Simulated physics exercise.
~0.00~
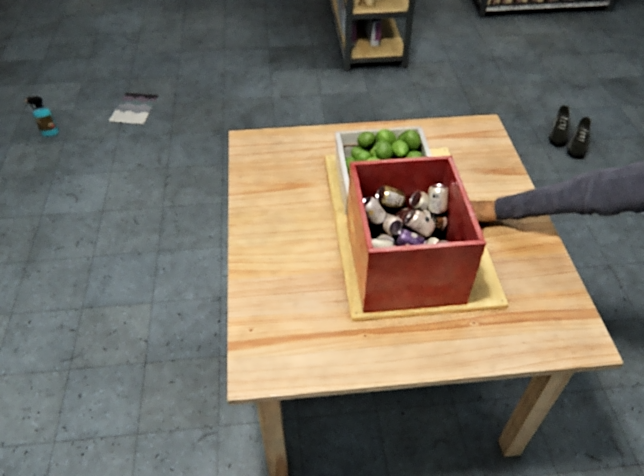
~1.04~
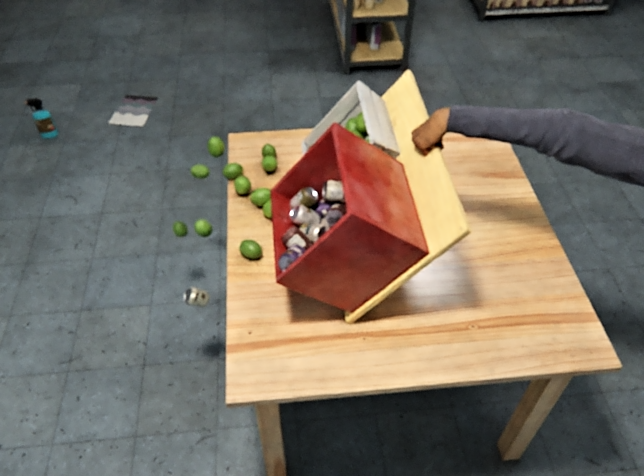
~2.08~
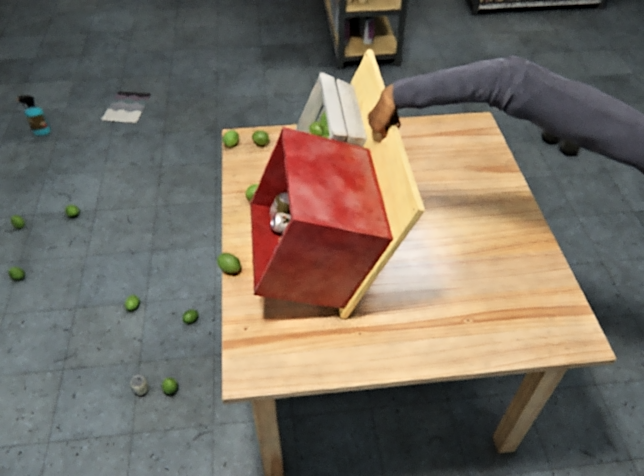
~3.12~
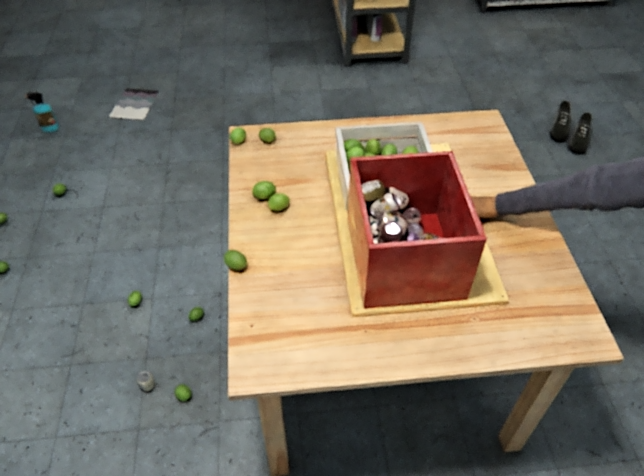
We see a hand tip up a board holding a red tray of mini cans and a white tray of round green fruit, spilling many fruits and one can leftward before lowering it flat, with most cans still in the red tray.
